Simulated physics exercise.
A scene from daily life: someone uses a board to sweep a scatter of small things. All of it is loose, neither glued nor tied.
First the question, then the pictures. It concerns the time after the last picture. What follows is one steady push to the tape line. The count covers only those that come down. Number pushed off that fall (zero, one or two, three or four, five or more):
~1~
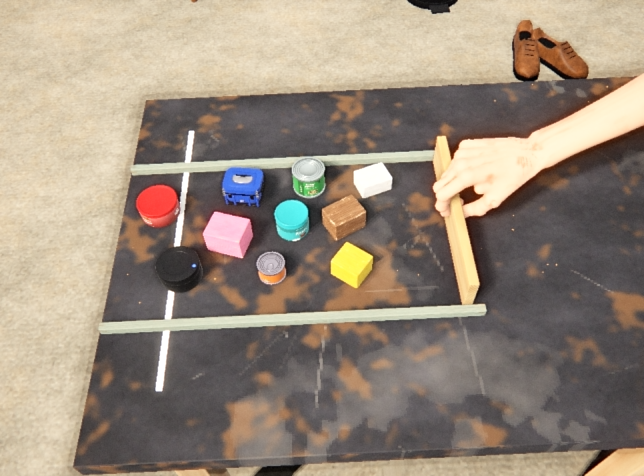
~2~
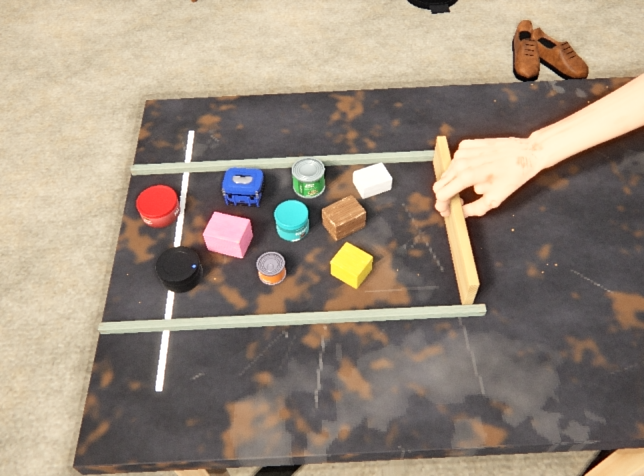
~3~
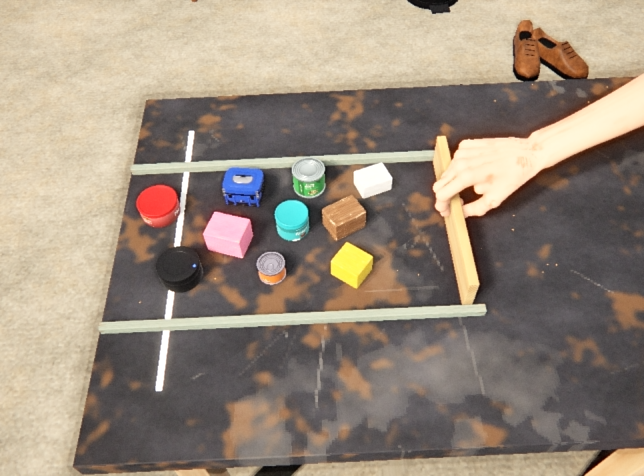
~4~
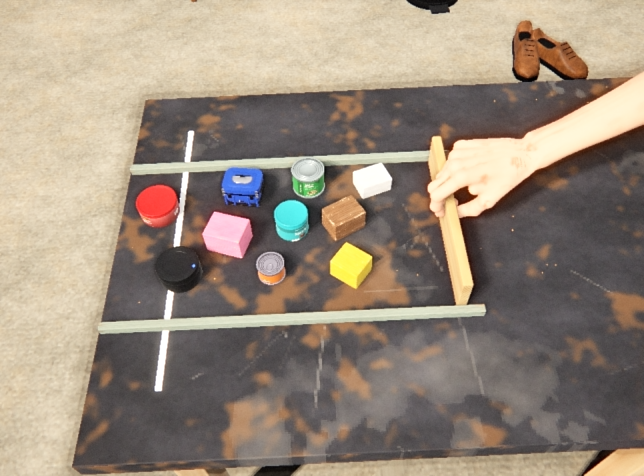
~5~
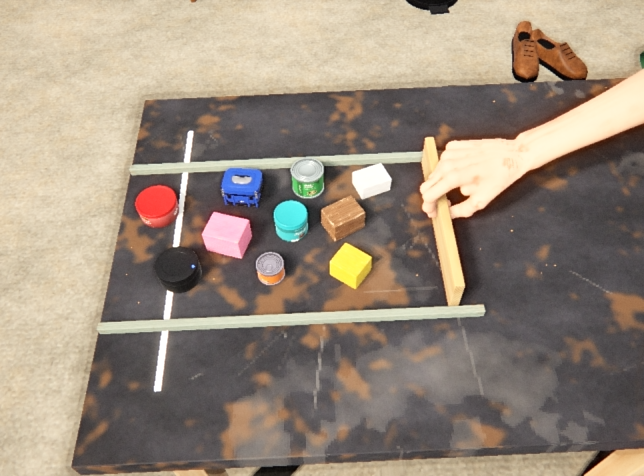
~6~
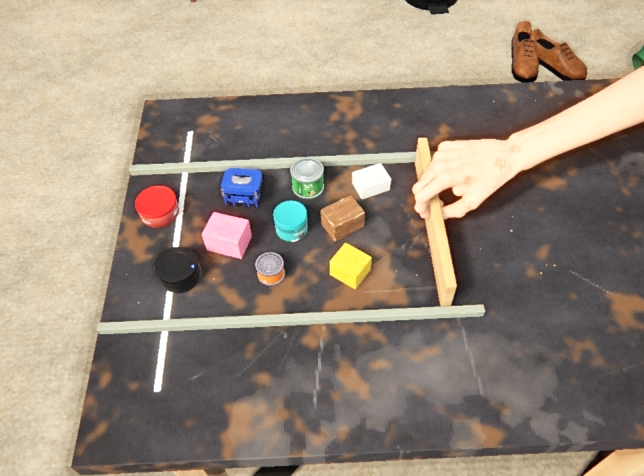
The push will send three or four off the table.
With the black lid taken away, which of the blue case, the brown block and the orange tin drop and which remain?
Blue case: Over the edge. Brown block: Still there. Orange tin: Still there.
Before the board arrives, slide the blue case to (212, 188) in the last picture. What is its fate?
Placed like that, the blue case ends up falling.
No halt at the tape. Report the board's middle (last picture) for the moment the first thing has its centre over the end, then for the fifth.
At roughly (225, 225), then roughly (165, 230).
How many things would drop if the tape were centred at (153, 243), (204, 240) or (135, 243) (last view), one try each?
In that order 6, 1 and 6.
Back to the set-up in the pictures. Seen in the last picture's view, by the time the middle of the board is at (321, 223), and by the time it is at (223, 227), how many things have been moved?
Tally at point one: 6; at point two: 10.
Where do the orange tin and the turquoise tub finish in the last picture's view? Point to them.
The orange tin settles near (125, 279); as for the turquoise tub, near (126, 215).
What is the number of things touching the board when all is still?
Number: 4.
Early on, none off yet; red tub at rest near (158, 207); black lid at rest near (178, 270); pink block at rest near (228, 235).
A while later, none off yet; red tub at rest near (158, 207); black lid at rest near (178, 270); pink block at rest near (224, 237).
Further along, none off yet; red tub travelled about its own width near (115, 221); black lid travelled about its own width near (140, 268); pink block travelled about its own width near (200, 244).
Finally, the number that fall off is three or four; lost, blue case, black lid and red tub.
